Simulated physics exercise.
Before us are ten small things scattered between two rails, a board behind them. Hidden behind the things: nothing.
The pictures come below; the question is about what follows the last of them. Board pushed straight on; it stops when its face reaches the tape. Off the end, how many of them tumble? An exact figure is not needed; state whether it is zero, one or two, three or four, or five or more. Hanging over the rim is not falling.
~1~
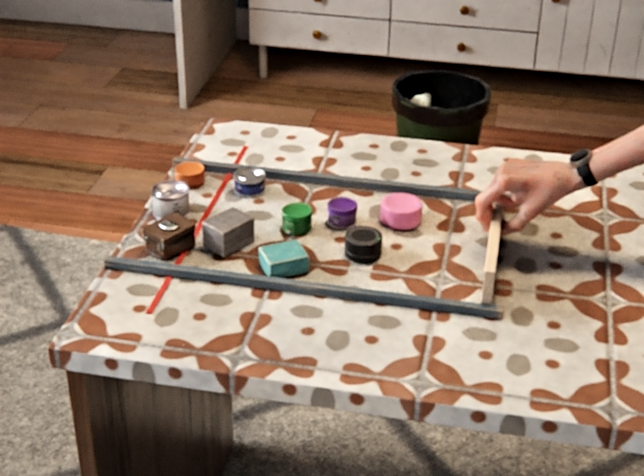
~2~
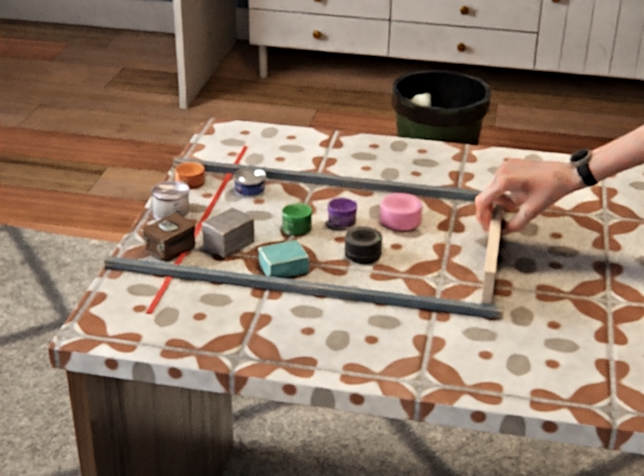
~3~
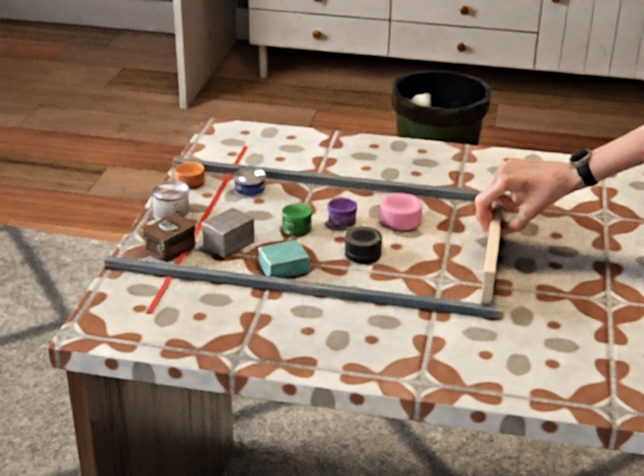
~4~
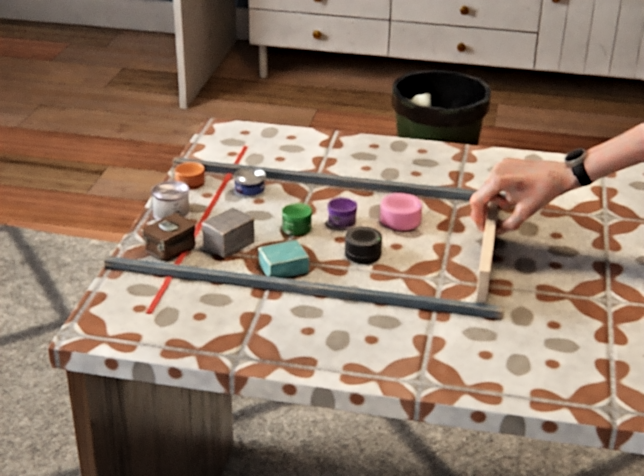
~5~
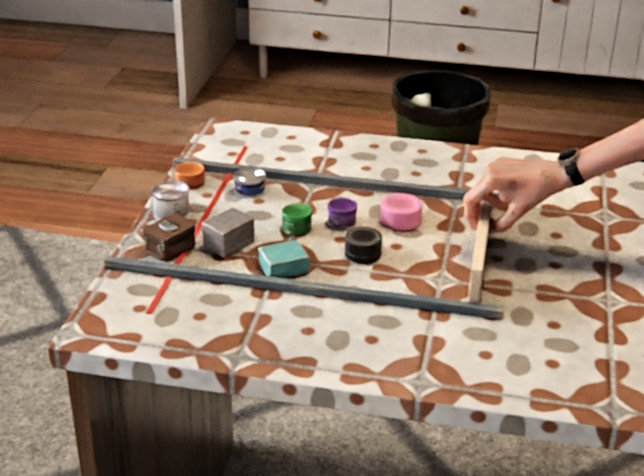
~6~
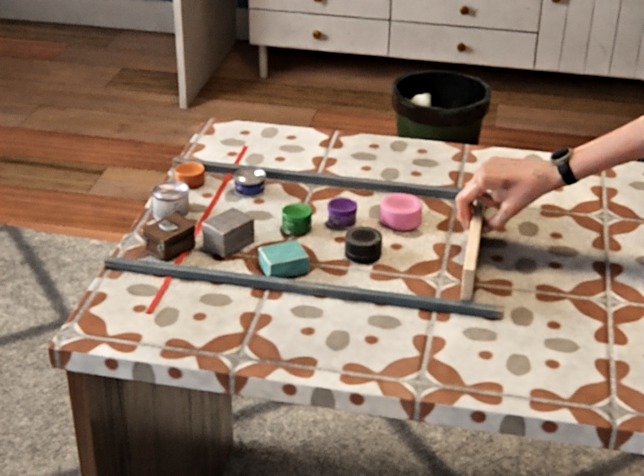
Band: One faller or a pair.
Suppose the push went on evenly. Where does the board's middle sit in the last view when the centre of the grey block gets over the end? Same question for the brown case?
Approx. (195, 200) / approx. (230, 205) for the other.
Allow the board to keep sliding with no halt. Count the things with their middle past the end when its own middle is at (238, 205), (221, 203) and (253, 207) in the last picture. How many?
Respectively 0, 1 and 0.
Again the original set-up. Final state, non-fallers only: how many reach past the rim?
Overhanging: 1.
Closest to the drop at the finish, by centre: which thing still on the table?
Grey block.
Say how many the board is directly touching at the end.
It adds up to 5.
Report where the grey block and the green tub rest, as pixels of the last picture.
The grey block comes to rest at (136, 219), and the green tub comes to rest at (162, 208).
Early on, none off yet; orange tub at rest near (190, 176); white pot at rest near (171, 201); brown case at rest near (170, 238).
Finally, the number that fall off is one or two; lost, brown case and white pot.
